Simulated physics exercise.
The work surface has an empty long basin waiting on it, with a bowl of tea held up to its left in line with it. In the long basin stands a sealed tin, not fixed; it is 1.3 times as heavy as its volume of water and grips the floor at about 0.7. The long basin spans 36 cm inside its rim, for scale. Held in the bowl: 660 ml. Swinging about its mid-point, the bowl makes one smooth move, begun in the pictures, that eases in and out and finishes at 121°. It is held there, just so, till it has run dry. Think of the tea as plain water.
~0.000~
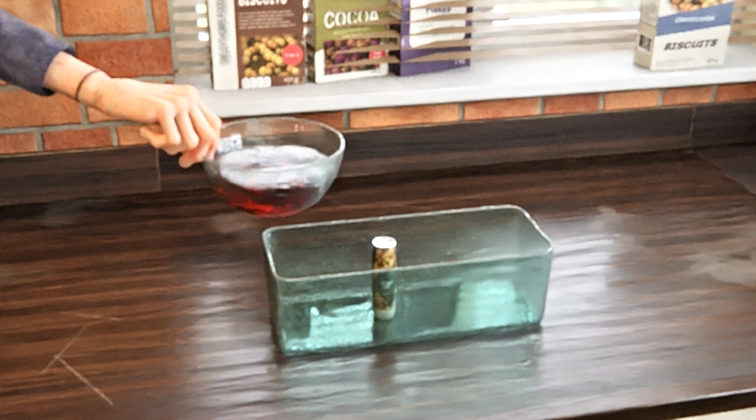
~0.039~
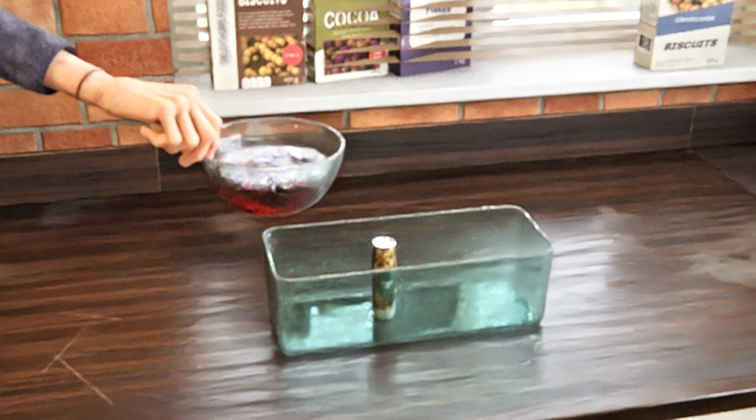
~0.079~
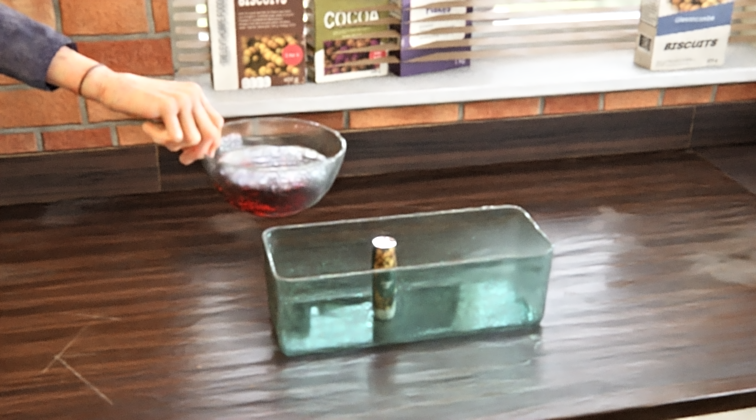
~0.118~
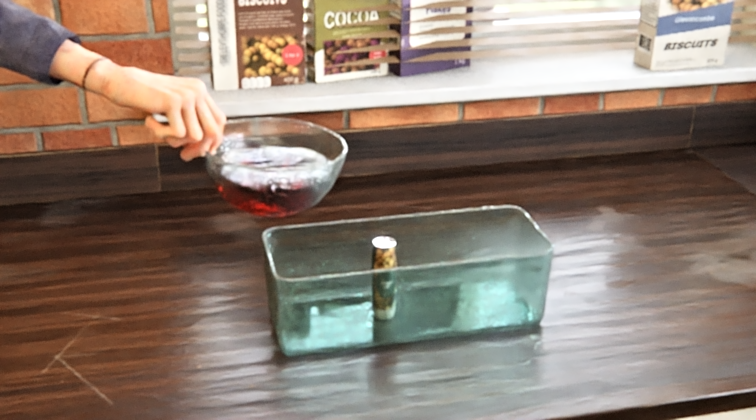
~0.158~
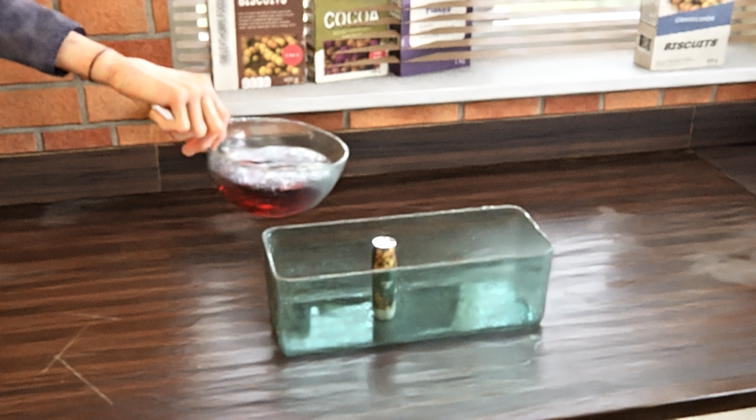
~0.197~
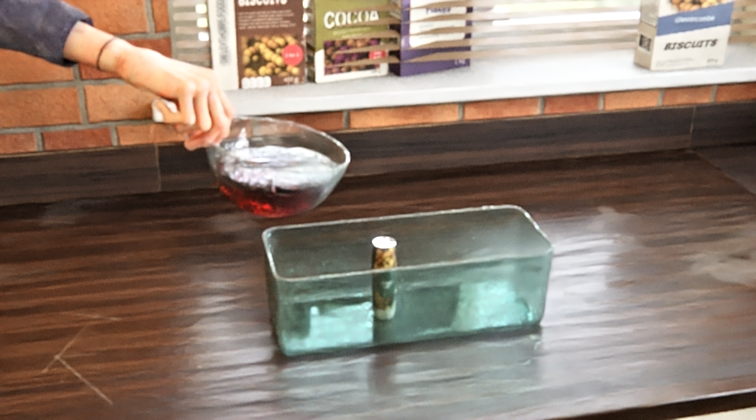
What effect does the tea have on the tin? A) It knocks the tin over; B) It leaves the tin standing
Answer: B.
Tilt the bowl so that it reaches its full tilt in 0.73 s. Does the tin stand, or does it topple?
So the tin will hold steady.
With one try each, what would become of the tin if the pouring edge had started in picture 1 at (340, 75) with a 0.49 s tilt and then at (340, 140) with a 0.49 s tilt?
Run one: It tumbles. Run two: It tumbles.
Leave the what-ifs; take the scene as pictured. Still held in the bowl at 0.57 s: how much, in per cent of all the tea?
Near 36 in a hundred.
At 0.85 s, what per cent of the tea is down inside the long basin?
It works out near 100 per cent.
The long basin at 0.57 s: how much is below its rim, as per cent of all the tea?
I reckon close to 28 percent of it.
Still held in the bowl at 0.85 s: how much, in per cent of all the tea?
Around 0 in a hundred.
After 0.57 s the tilt is 80° and 36 per cent is still to pour; the tin stands where it began.
After 0.85 s the tilt is 118° and 0 per cent is still to pour; the tin stands where it began.
After 1.14 s the tilt is 121° and 0 per cent is still to pour; the tin stands where it began.
After 1.45 s the tilt is 121° and 0 per cent is still to pour; the tin stands where it began.
In the end the tin stands where it began.
